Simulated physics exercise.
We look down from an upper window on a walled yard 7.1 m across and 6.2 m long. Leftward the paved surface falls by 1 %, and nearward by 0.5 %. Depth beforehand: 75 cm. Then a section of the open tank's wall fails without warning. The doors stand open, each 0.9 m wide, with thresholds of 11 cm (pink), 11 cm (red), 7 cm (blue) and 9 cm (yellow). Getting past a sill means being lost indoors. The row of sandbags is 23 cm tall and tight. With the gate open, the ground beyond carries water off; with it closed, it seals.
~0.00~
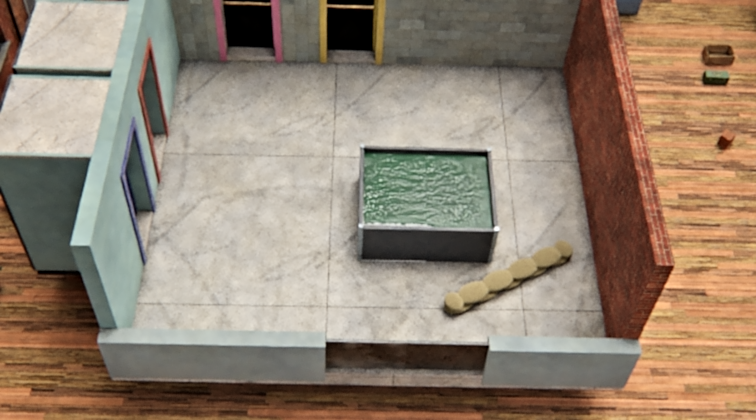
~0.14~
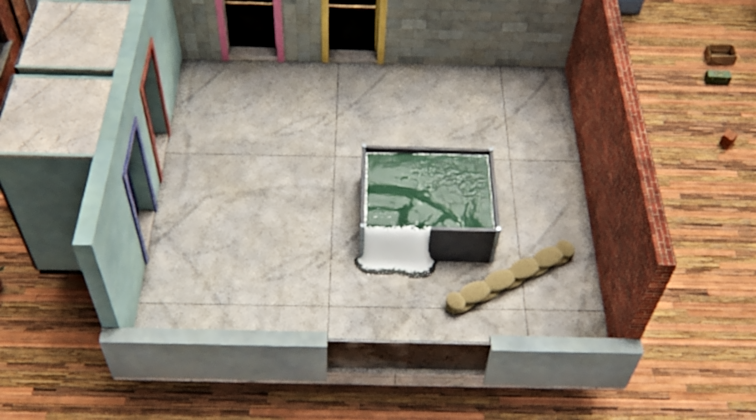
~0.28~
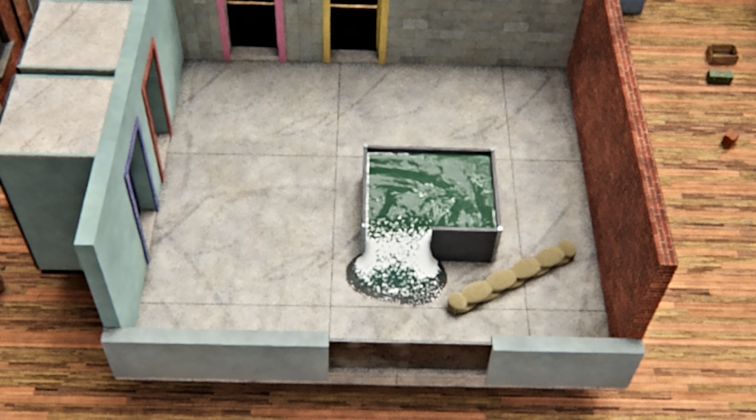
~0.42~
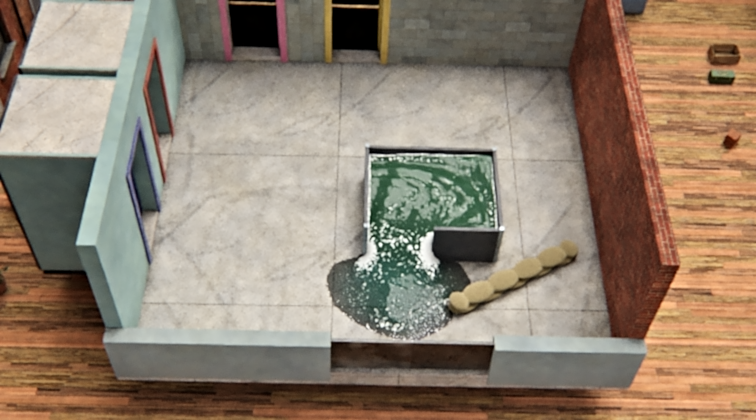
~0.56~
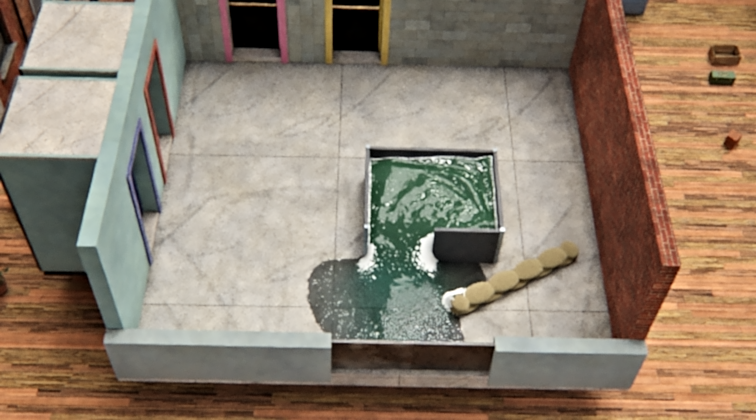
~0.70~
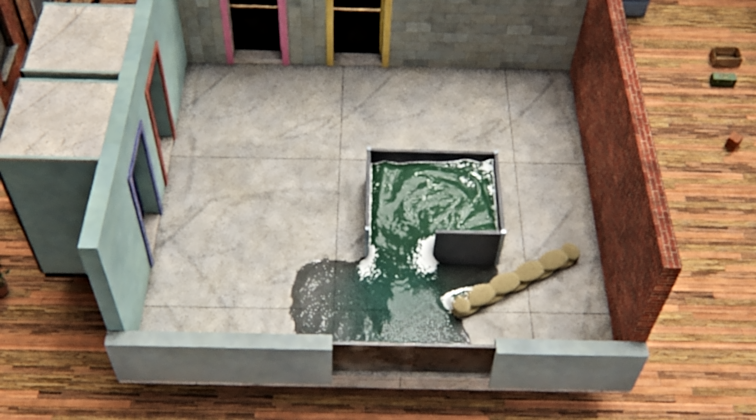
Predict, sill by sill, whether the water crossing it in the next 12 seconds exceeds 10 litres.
Outcome: The pink door holds the inflow within the limit; the red door holds the inflow within the limit; the blue door lets the inflow top the limit; the yellow door holds the inflow within the limit.
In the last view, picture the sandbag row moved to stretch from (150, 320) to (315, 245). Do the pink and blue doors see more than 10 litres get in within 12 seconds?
At the pink door the limit is not reached, and at the blue door it is not reached.
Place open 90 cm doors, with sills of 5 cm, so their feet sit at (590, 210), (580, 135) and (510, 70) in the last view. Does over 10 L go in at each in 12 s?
First doorway falls short, second falls short, third falls short.
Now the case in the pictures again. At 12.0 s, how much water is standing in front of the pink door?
Roughly 6.0 centimetres.
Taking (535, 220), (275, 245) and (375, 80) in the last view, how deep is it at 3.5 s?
Spot by spot: Some 2, 0, then 0 cm.
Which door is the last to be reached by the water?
It is the yellow one.
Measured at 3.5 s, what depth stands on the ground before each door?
Depths in cm: Pink 0, red 4, blue 12, yellow 0.
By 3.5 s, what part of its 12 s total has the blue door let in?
15 per cent, roughly.
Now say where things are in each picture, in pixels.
The first frame shows the open tank at (427, 190) is whole and still, 75 cm deep.
In the second frame, water pours out at (396, 248) and has run 0.6 m, to (430, 268); typically 6 cm deep outside, 75 cm at the open tank's back.
In the third frame, the front is at (429, 297), 0.9 m from the gap at (397, 249); 0.8 m2 of floor is under water; 74 cm left at the back of the open tank.
In the fourth frame, water pours out at (399, 250) and has run 1.4 m, to (416, 334); typically 8 cm deep outside, 66 cm at the open tank's back.
In the fifth frame, the front is at a hidden place, 1.9 m from the gap at (400, 250); 3.4 m2 of floor is under water; 62 cm left at the back of the open tank.
In the sixth frame, water pours out at (401, 252) and has run 2.1 m, to a hidden place; typically 7 cm deep outside, 65 cm at the open tank's back.
After 1.4 s water covers 15 % of the floor and is deepest (46 cm) near (406, 362); pink door not reached, red door not reached, blue door not reached, yellow door not reached.
After 2.2 s water covers 25 % of the floor and is deepest (42 cm) near (136, 358); pink door not reached, red door not reached, blue door not reached, yellow door not reached.
After 3.5 s water covers 40 % of the floor and is deepest (27 cm) near (136, 358); pink door not reached, red door 4 cm at the sill, 0 L in, blue door 12 cm at the sill, 4 L in, yellow door not reached.
After 7.0 s water covers 85 % of the floor and is deepest (16 cm) near (455, 363); pink door 10 cm at the sill, 0 L in, red door 6 cm at the sill, 0 L in, blue door 8 cm at the sill, 29 L in, yellow door 4 cm at the sill, 0 L in.
After 12.0 s water covers 95 % of the floor and is deepest (12 cm) near (136, 358); pink door 6 cm at the sill, 0 L in, red door 7 cm at the sill, 0 L in, blue door 7 cm at the sill, 32 L in, yellow door 5 cm at the sill, 0 L in.
